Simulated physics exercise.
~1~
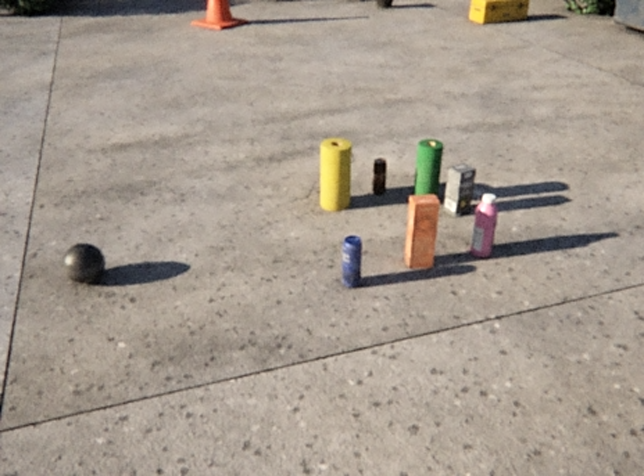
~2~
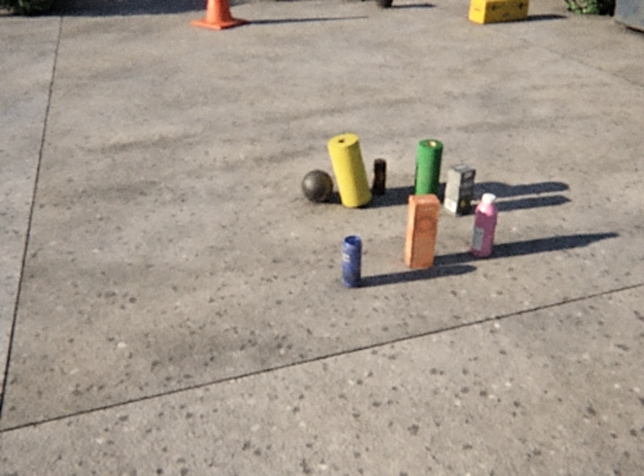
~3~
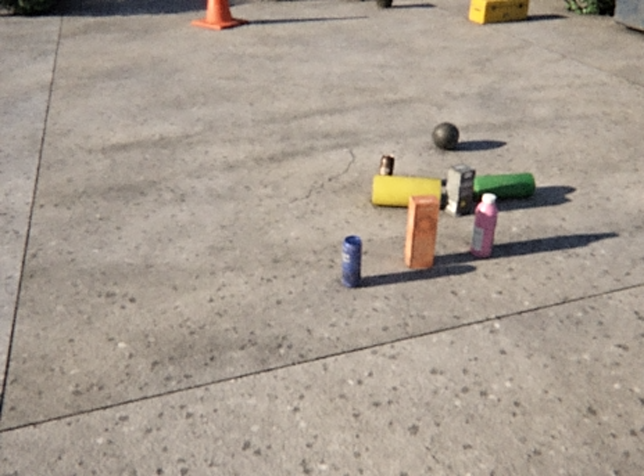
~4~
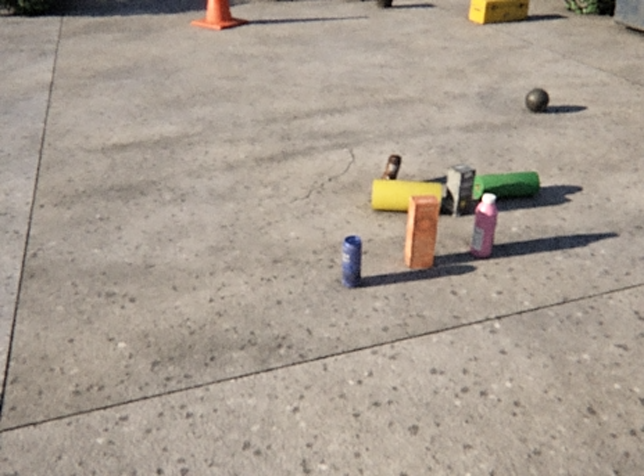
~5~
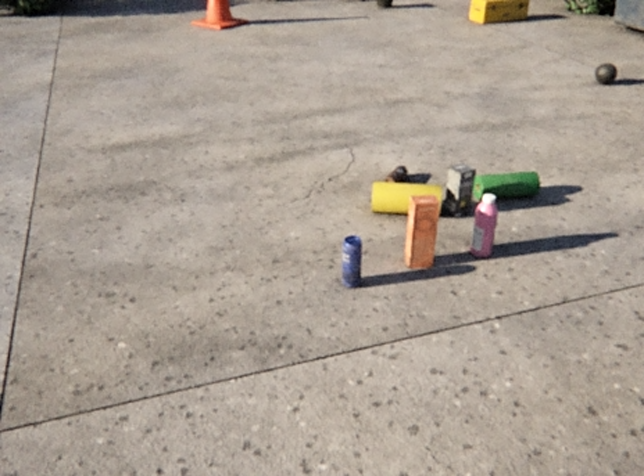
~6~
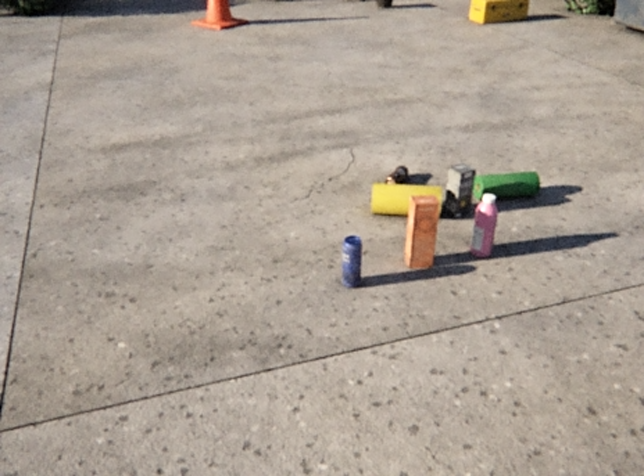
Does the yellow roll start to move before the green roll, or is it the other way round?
Yes, the yellow roll starts to move first, leaning over while the green roll is still upright in its place.
